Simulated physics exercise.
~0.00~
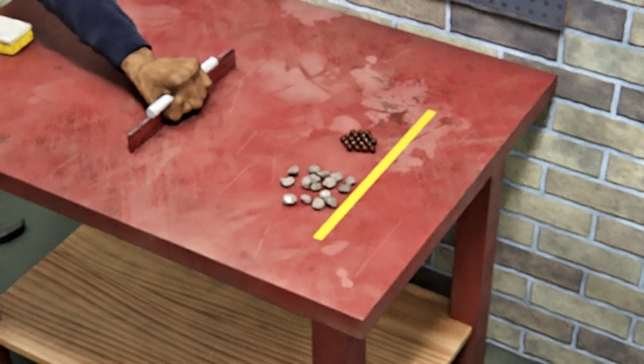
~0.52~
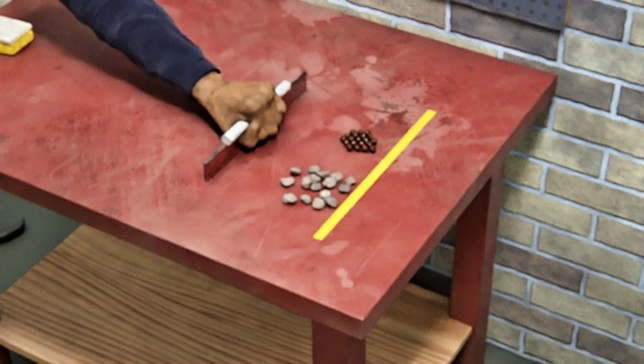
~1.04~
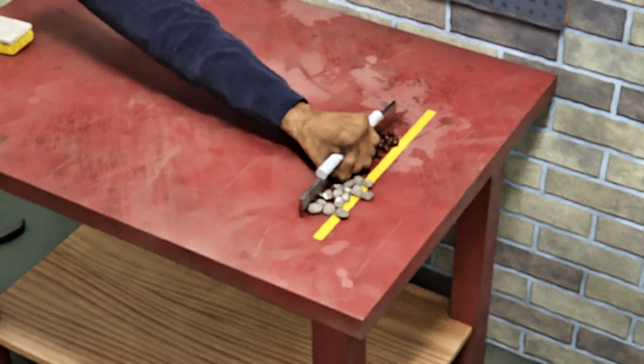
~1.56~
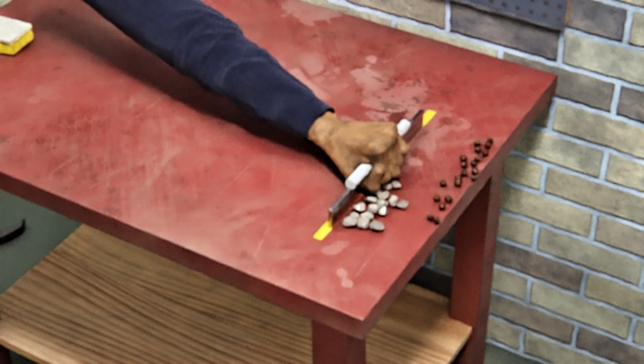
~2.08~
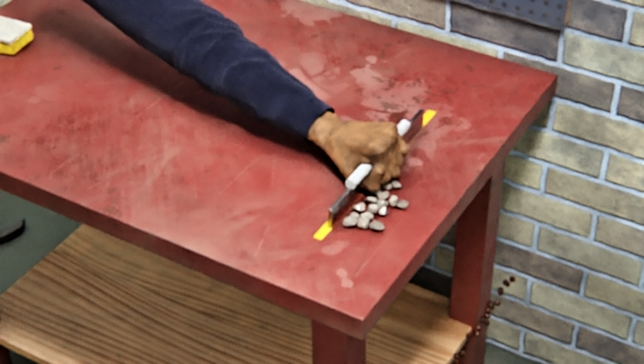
A hand in a dark blue sleeve grips a scraper with a white handle on a worn red table, seen from above at an angle, with a brick wall at the right. Ahead of it lie a loose group of grey pebbles and a small cluster of dark brown beads, just before a strip of yellow tape. The hand sweeps the scraper rightward until it reaches both groups and pushes them along. It stops on the tape, leaving the pebbles resting just beyond the blade. The brown beads scatter onward toward the table's right edge, and all of them drop over it.
